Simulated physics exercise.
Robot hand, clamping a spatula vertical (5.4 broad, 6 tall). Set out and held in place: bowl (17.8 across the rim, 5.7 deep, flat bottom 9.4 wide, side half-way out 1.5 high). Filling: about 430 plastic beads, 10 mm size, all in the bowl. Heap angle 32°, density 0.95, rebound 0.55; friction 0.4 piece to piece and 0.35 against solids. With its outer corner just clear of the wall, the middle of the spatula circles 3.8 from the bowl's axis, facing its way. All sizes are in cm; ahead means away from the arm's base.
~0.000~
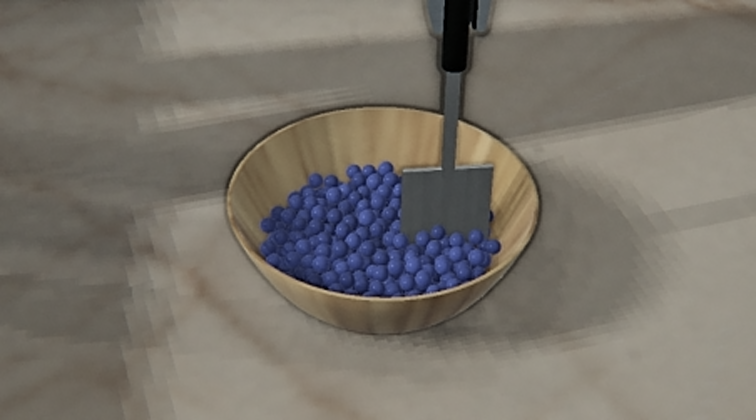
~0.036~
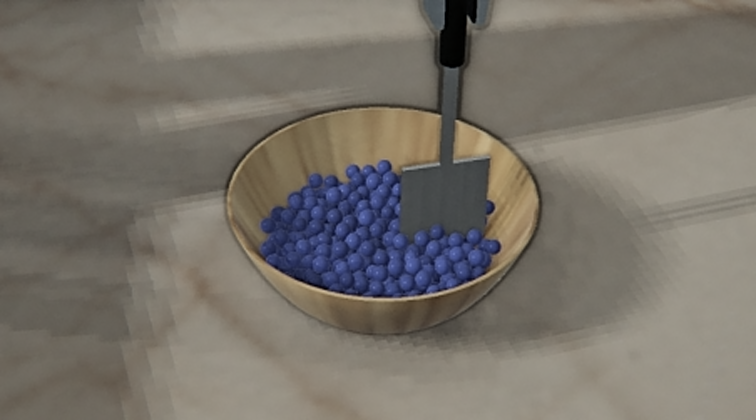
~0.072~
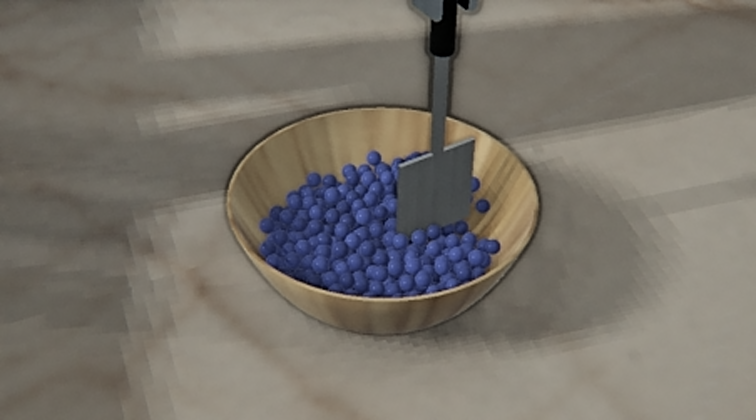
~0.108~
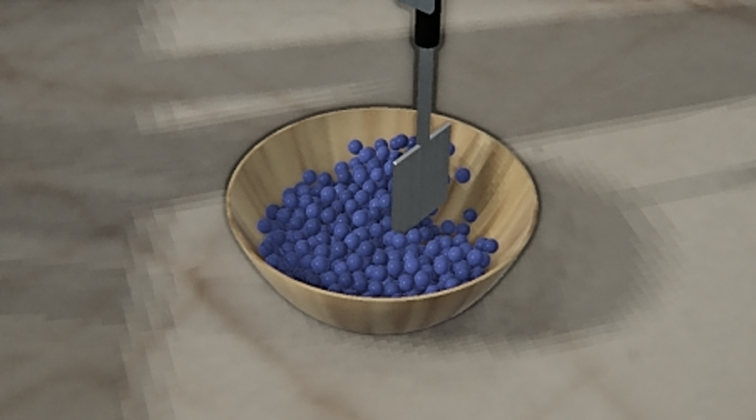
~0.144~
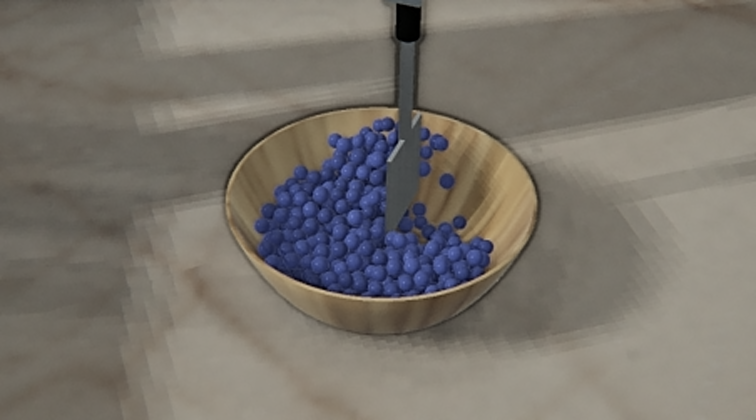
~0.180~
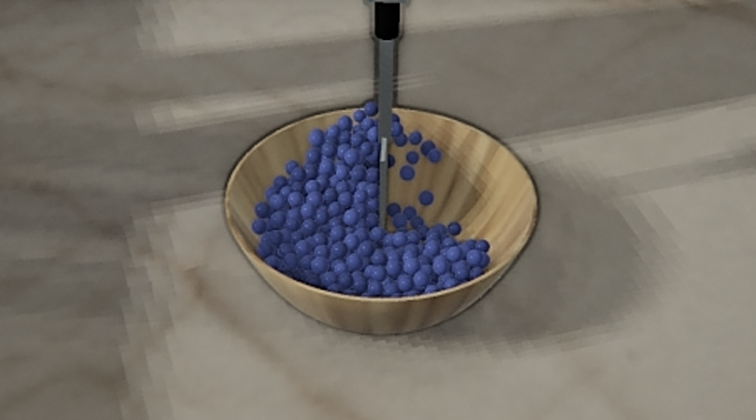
On a pale, marble-like surface crossed by soft grey shadows, the view looks down at an angle and stays still. A light wooden bowl stands near the centre, partly filled with small blue beads, with a grey, dark-handled spatula held upright among them. The gripped spatula sweeps leftward while turning from broad face to thin edge, and the beads pile up toward the bowl's back left, a few scattering behind the blade.
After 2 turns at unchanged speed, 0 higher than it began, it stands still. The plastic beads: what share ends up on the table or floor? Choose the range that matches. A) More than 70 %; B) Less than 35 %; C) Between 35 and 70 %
B.
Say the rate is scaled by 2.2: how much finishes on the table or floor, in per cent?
Estimated share: Close to 60 per cent.
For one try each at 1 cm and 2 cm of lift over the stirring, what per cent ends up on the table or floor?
Estimates: 10 % then 10 %.
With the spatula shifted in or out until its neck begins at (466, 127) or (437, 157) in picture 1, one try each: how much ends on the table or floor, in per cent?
Close to 15 and 15 in a hundred.
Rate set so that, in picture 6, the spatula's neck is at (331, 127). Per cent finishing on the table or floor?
Around 50 in a hundred.
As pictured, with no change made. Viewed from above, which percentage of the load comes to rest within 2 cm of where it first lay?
Near 5 per cent of the pieces.
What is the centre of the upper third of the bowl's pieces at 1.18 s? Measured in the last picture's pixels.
The centre lies near (355, 281) in the last picture.
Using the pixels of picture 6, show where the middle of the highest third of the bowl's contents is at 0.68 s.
Upper-third centre: Approx. (480, 204) px.
After 0.68 s, 332° round, highest piece 7 above the table; 397 in the bowl, 31 on the table or floor, 6 in flight or on the tool.
After 1.18 s, 224° round, highest piece 7 above the table; 355 in the bowl, 73 on the table or floor, 6 in flight or on the tool.
After 1.63 s, 0° round, highest piece 6 above the table; 340 in the bowl, 94 on the table or floor.
After 2.33 s, 0° round, highest piece 6 above the table; 340 in the bowl, 94 on the table or floor.
At rest, 340 in the bowl, 94 on the table or floor. That is 22 % on the table or floor.
